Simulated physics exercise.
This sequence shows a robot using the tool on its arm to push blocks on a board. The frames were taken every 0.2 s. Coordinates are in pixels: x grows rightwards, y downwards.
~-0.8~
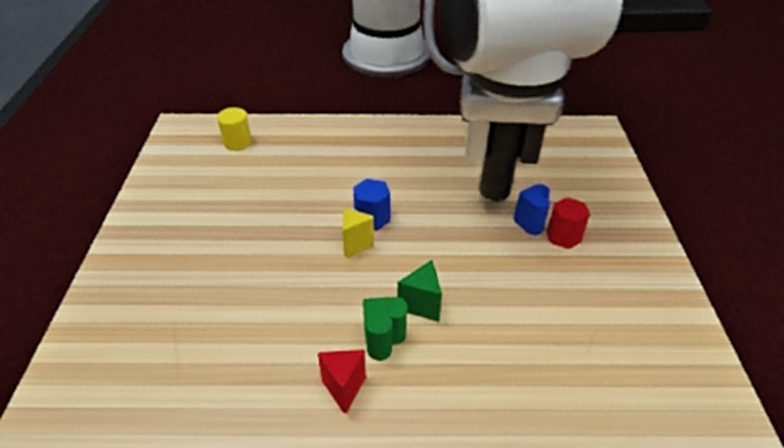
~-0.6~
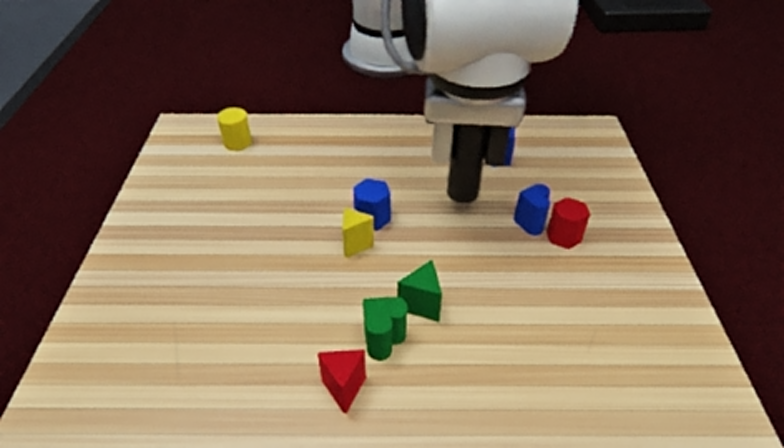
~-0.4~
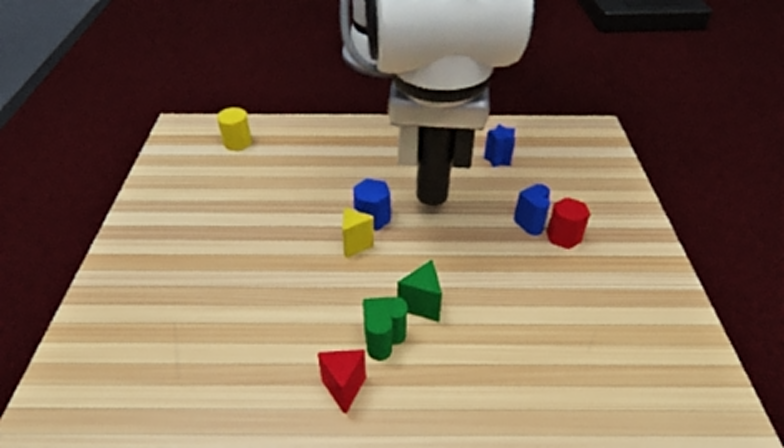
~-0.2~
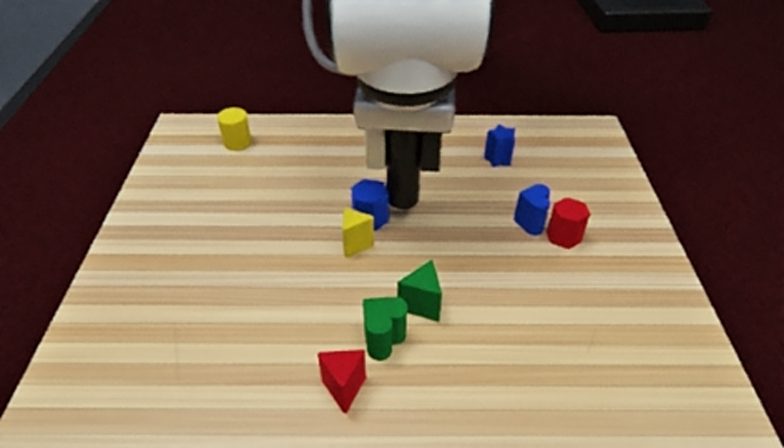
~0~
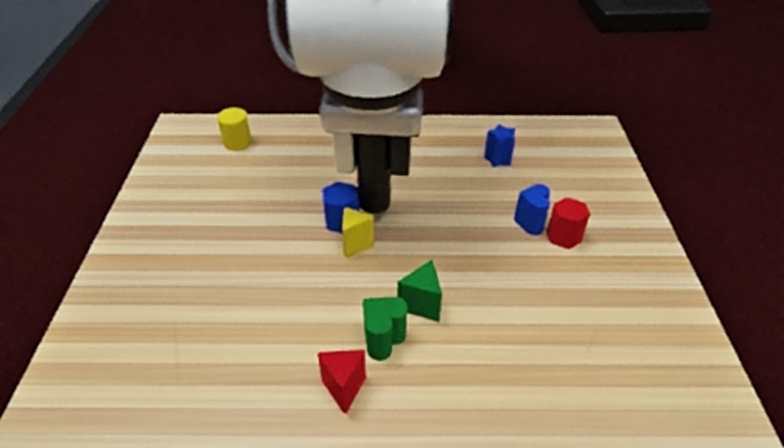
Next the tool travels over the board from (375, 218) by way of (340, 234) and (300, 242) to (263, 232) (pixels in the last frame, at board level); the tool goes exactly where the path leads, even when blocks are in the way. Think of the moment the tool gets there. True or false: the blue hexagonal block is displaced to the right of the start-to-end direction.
Answer: True.
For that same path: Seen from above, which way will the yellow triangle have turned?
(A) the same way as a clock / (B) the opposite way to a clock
The answer is B.
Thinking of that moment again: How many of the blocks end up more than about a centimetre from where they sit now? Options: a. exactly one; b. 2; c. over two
I'll go with b - 2.
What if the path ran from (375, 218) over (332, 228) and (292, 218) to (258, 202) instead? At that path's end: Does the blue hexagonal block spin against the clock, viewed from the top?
Short answer: Yes.
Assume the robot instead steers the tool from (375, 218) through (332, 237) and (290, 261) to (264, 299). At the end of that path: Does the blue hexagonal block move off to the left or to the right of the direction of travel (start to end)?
Displaced right.
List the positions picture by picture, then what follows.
The first frame shows tool tip at (495, 192); block tops, blue hexagonal block at (372, 190); yellow triangle at (354, 217).
The second frame shows tool at (463, 194); blocks unchanged.
The third frame shows tool at (432, 196); blocks unchanged.
The fourth frame shows tool at (403, 200); blue hexagonal block at (370, 190).
The fifth frame shows tool at (374, 204); blue hexagonal block at (340, 193); yellow triangle at (354, 217).
The first path, step by step. One third of the way, tool at (339, 220); blue hexagonal block at (304, 198), turned 45° clockwise; yellow triangle at (346, 224), turned 55° anticlockwise.
Two thirds of the way, tool at (297, 227); blue hexagonal block at (274, 195), turned 100° clockwise; yellow triangle at (344, 225), turned 60° anticlockwise.
At the end, tool at (260, 218); blue hexagonal block at (256, 181), turned 165° clockwise; yellow triangle at (344, 225), turned 60° anticlockwise.
